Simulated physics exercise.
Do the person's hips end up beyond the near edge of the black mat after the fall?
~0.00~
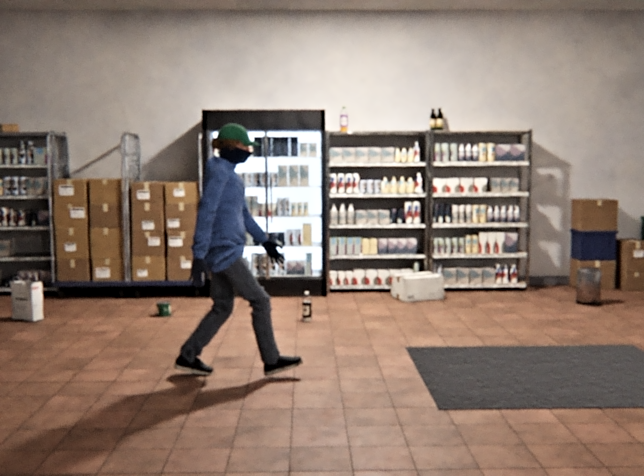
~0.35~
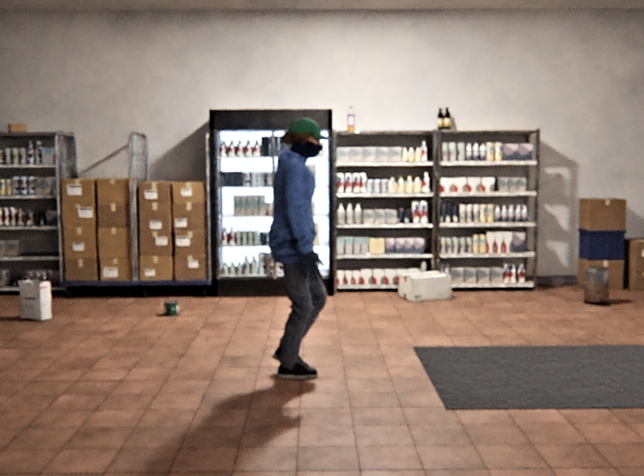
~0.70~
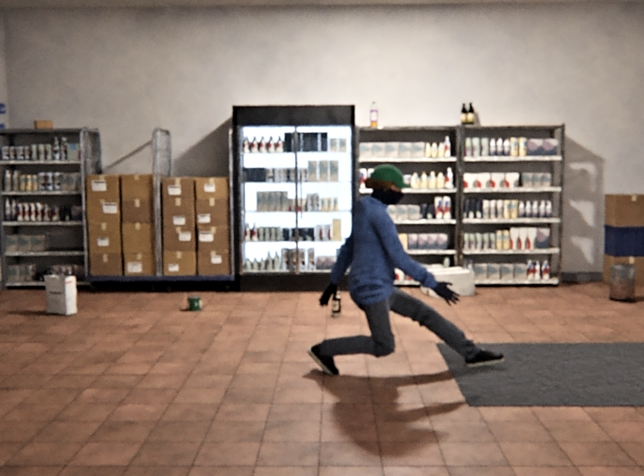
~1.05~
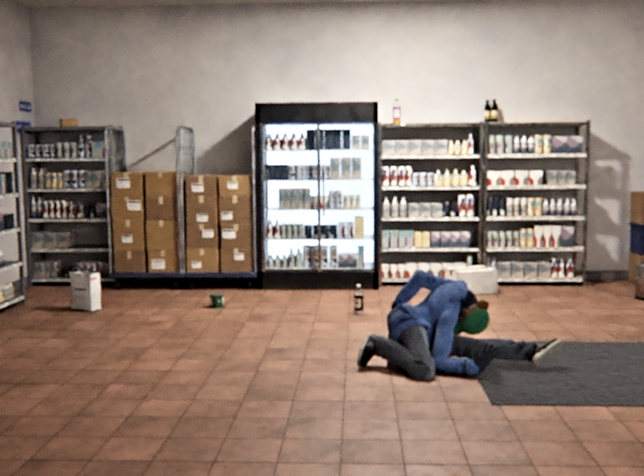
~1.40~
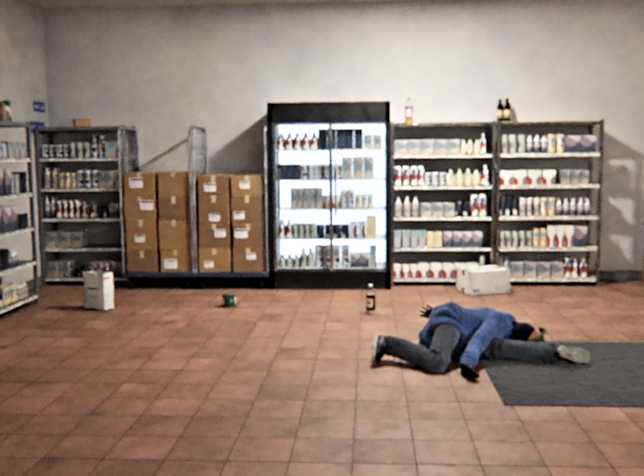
No, the person's hips come to rest on the tiles short of the mat's near edge, though the head ends up past it.
